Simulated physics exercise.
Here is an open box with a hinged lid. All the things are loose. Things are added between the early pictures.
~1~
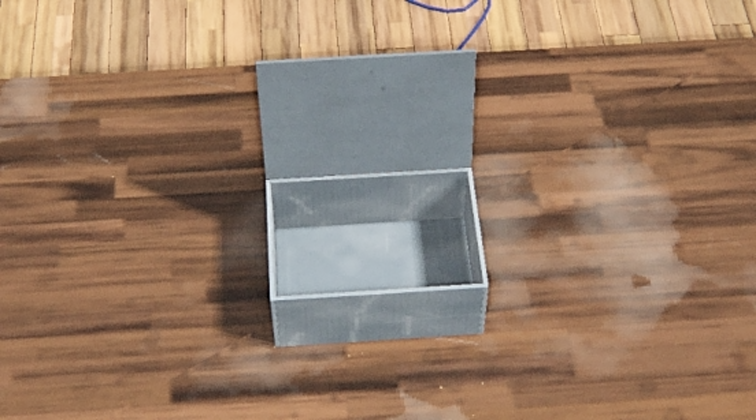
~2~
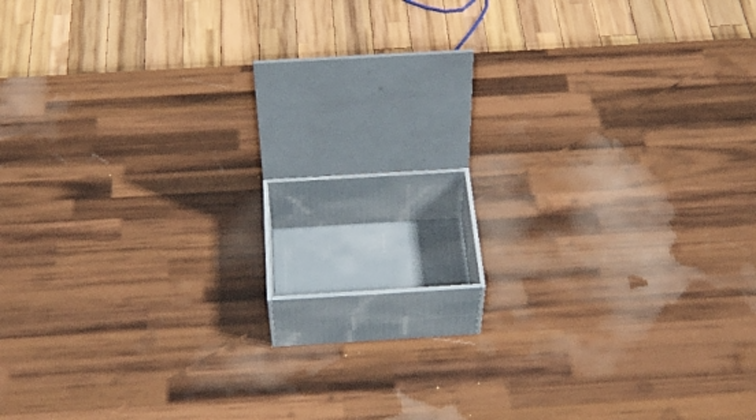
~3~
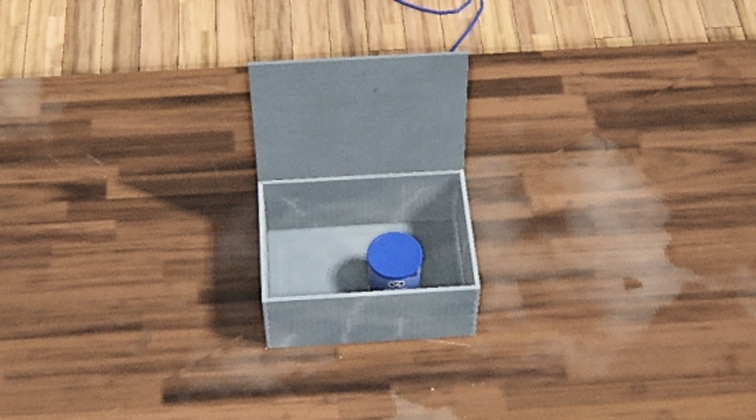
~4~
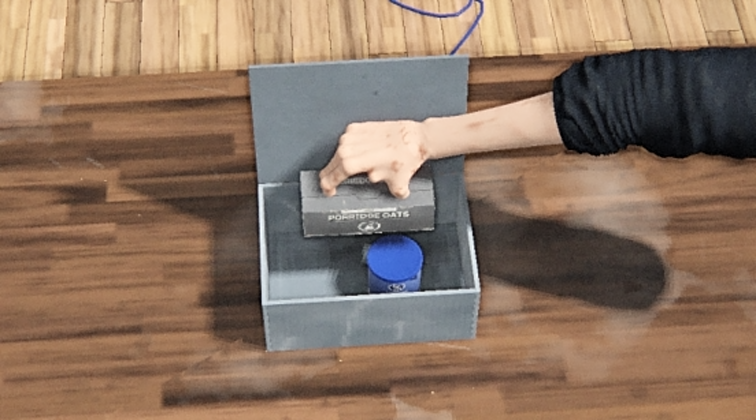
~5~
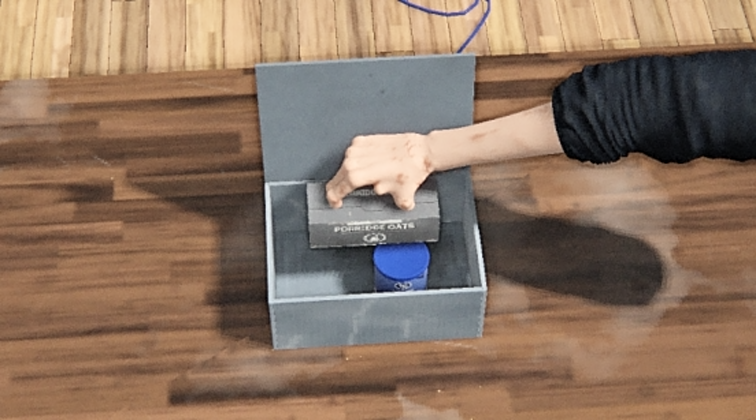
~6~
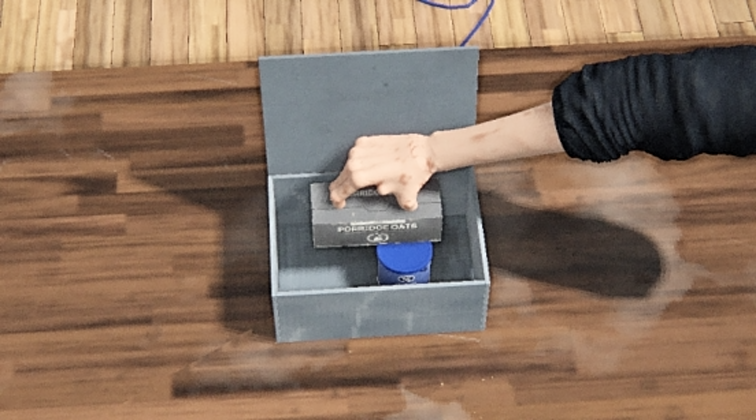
In an open grey box, a blue tin appears, then a hand lowers a grey carton behind it.
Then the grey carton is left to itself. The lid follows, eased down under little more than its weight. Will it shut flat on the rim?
The lid closes.
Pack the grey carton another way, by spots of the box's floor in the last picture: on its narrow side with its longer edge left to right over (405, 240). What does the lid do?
Then it closes.
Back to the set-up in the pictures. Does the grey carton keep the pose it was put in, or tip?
The grey carton ends up tilted.
Then, 0.90 s later than the last frame, lid starting down; grey carton on its side near (385, 223).
Then, 1.60 s later than the last frame, lid 58° above the rim; grey carton on its side near (385, 223).
Then, 2.00 s later than the last frame, lid 23° above the rim; grey carton on its side near (385, 223).
When it is over, lid shut; lying over in the box, grey carton; blue tin as before. End places, in pixels of the last picture, grey carton near (385, 223).
